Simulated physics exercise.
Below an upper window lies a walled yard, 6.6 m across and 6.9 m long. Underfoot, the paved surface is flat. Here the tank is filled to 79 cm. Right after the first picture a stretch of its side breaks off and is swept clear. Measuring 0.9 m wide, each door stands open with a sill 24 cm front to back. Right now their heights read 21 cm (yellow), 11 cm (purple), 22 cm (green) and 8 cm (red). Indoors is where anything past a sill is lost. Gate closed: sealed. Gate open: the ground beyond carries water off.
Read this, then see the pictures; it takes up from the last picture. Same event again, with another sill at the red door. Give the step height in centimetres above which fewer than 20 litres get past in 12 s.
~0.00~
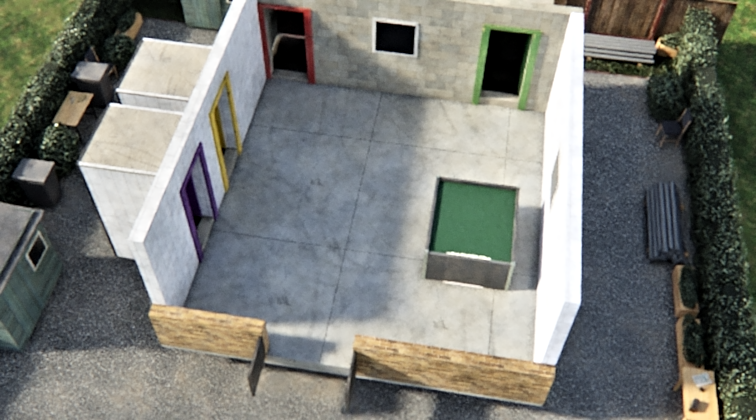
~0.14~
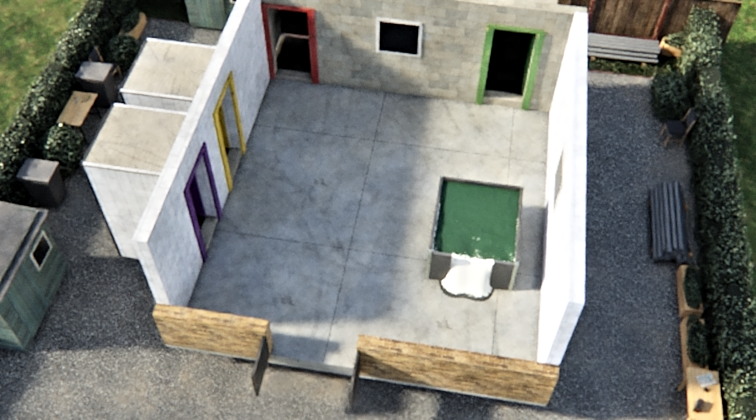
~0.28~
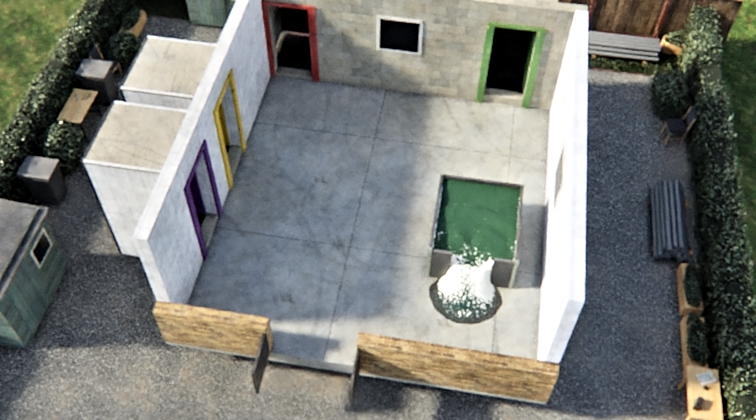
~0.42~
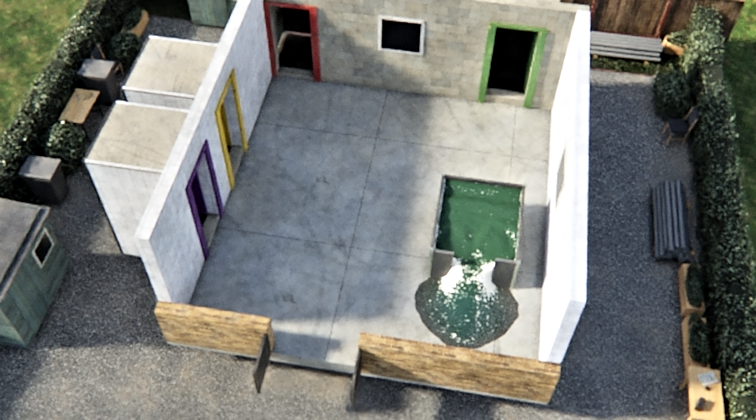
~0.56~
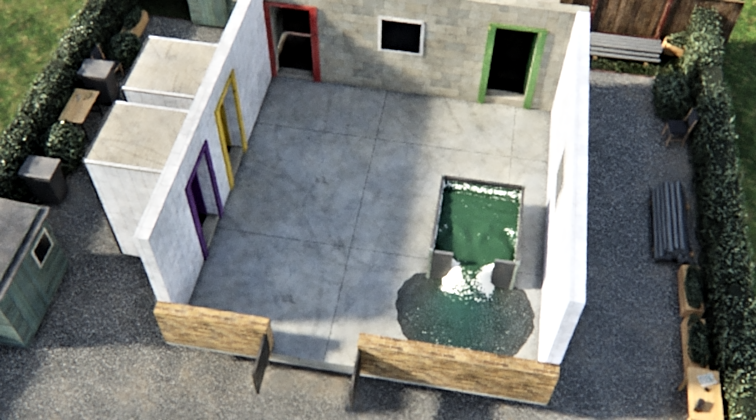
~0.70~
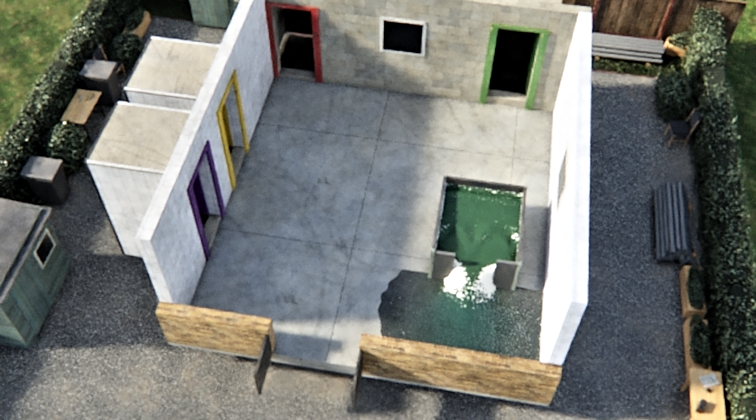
6 cm.
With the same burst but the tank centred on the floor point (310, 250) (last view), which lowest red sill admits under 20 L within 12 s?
With that change, some 7.5 centimetres.
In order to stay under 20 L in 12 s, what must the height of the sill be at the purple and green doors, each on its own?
Roughly 6.5 cm for the purple door and roughly 7.0 cm for the green door.
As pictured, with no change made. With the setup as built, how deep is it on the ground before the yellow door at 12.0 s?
About 3.5 centimetres deep.
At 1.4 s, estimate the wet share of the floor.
The wet part is about 15 per cent.
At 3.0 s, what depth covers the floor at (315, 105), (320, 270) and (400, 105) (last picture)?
Around 0 cm, 3 cm and 0 cm.
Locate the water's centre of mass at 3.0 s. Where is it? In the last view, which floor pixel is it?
The water is centred near (450, 289).
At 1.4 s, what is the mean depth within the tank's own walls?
About 50 cm.
After 1.4 s water covers 15 % of the floor, deepest (50 cm) near (533, 383); it has not reached the red door.
After 3.0 s water covers 30 % of the floor, deepest (28 cm) near (533, 383); it has not reached the red door.
After 12.0 s water covers 90 % of the floor, deepest (8 cm) near (254, 132); 8 cm at the red door, 3 litres in over its 8 cm sill.
At the red door as built, the water arrived by 6.7 s and peaked near 9 cm at 9.8 s.
Run again over the same 12 s with other heights there, 27 litres in over 5.5 cm, 14 litres over 6.5 cm. The limit of 20 litres is kept from about 6 cm up.
